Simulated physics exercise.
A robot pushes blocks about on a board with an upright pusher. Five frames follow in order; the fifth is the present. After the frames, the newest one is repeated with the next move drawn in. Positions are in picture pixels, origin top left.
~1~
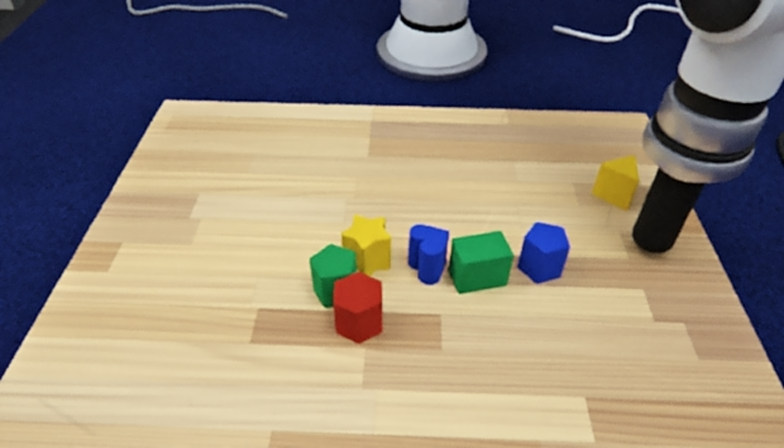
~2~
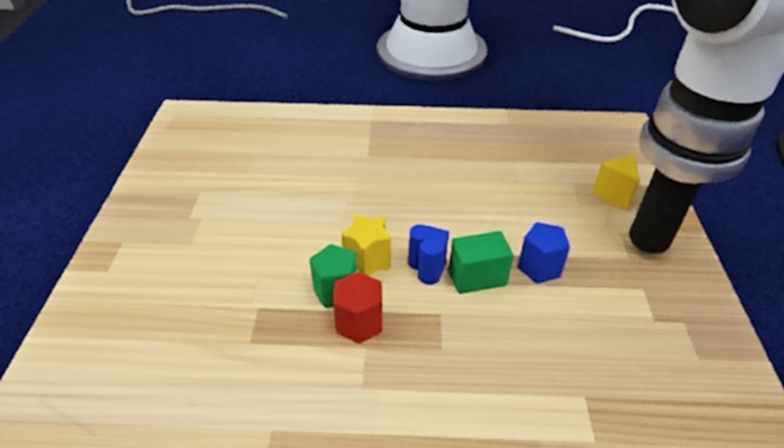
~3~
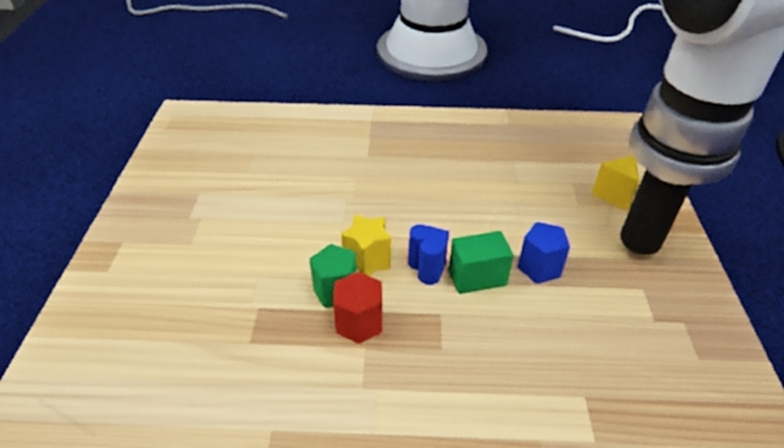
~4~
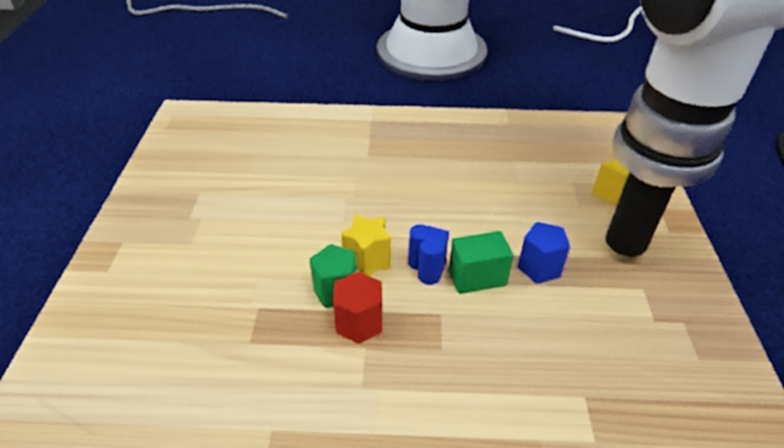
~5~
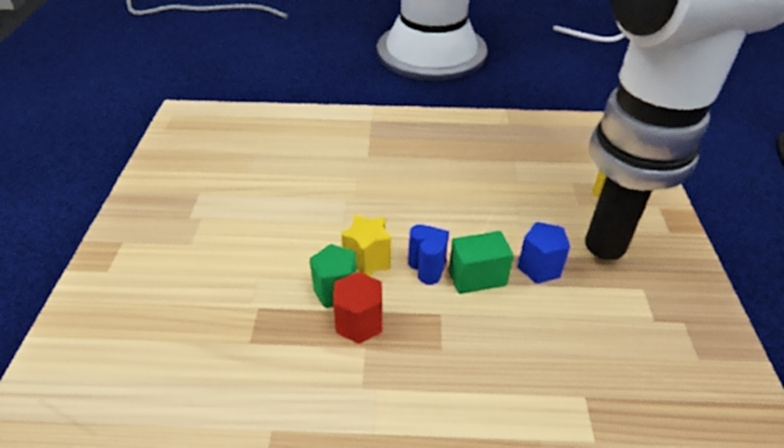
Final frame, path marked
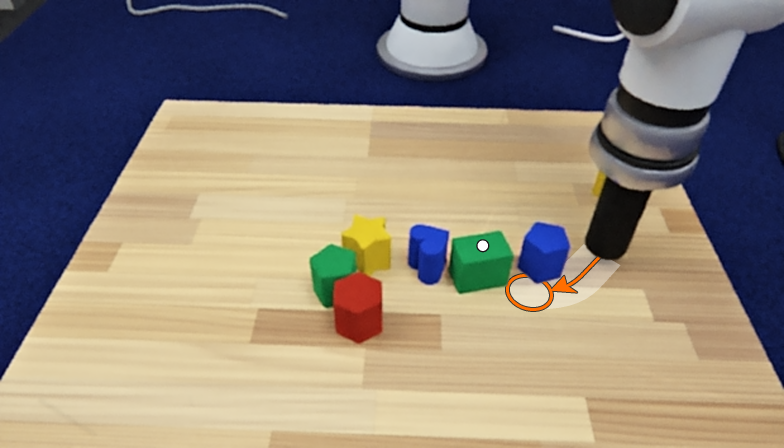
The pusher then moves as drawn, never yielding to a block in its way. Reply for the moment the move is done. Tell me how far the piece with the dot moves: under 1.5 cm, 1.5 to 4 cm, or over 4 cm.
It gets moved under 1.5 cm.
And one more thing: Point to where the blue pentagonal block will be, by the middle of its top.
The answer is (519, 231).
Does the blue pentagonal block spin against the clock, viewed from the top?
No
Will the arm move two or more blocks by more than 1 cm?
The answer is no.
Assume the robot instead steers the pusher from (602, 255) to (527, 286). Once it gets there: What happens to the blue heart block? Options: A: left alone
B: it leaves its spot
I'll go with B - it leaves its spot.
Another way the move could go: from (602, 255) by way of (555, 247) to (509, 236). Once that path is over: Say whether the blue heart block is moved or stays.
Well, the blue heart block holds its place.
The line goes from (602, 255) over (585, 272) and (562, 288) to (529, 292); the dot is on the green rectangle.
What follows on the original path. Halfway along, pusher (578, 273); blue pentagonal block (543, 237), turned 20° clockwise.
At the end, pusher (532, 284); green rectangle (477, 245); blue pentagonal block (519, 231), turned 80° clockwise; yellow triangular block unmoved.
